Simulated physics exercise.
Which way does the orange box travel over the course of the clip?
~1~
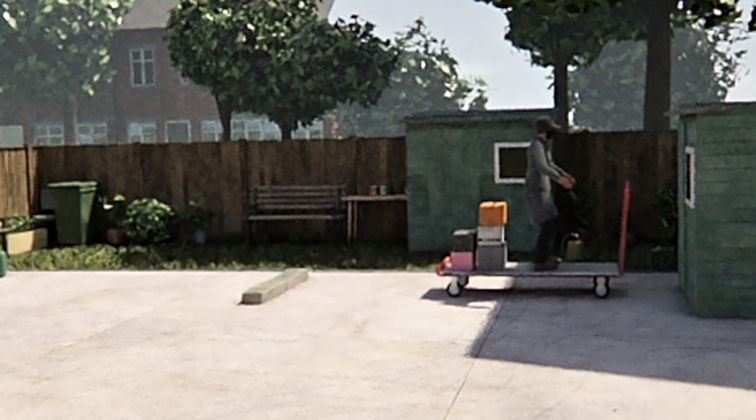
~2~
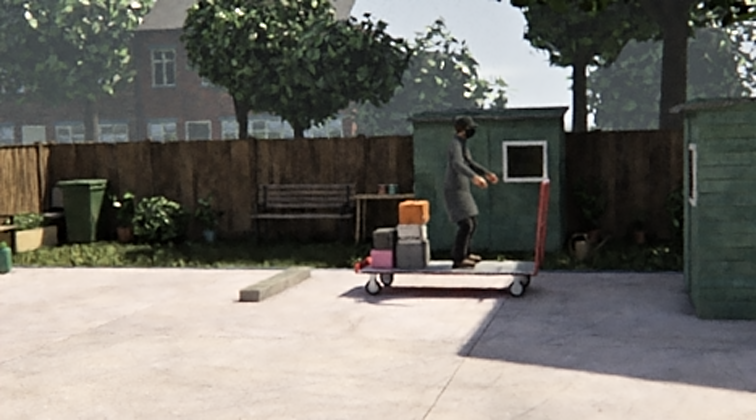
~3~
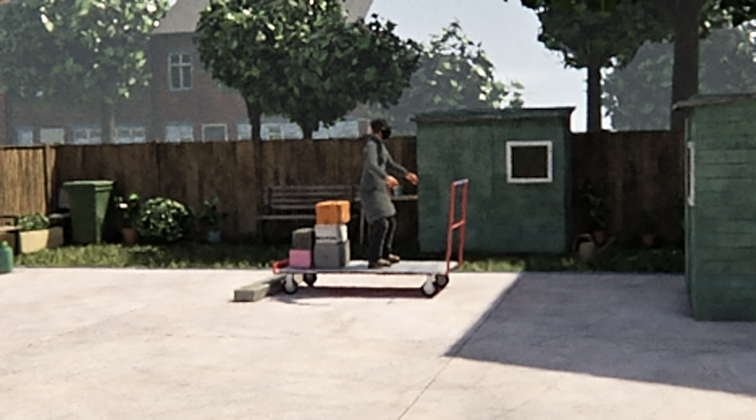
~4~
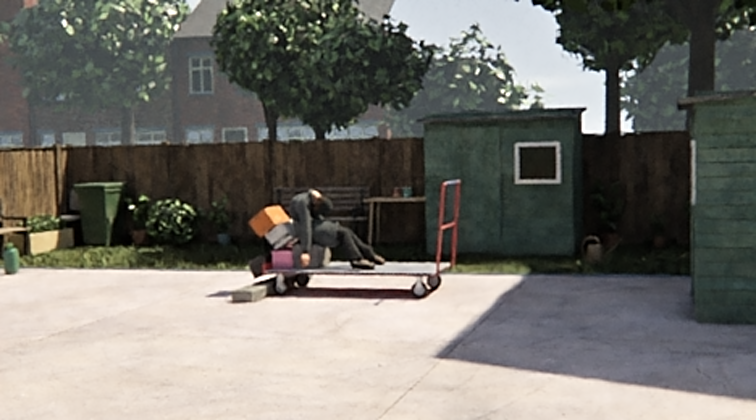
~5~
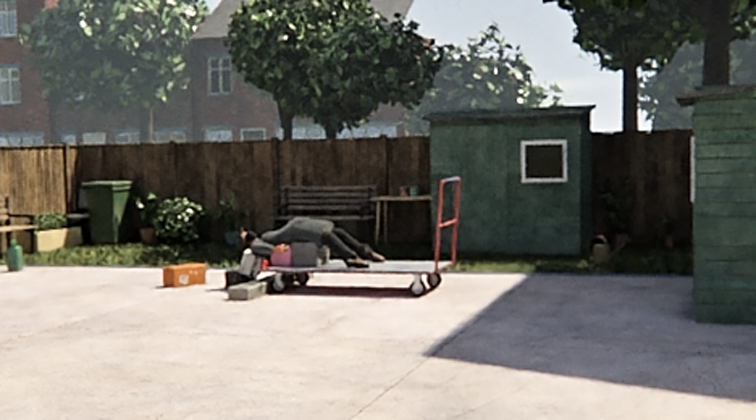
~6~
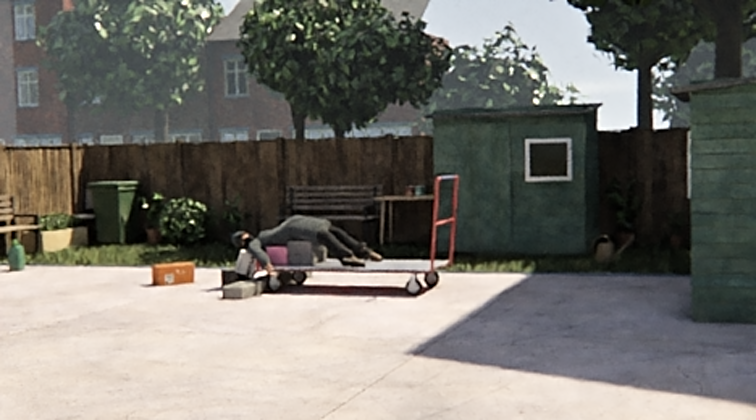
The orange box travels to the left, first riding on the trolley and then coming off the front onto the ground.
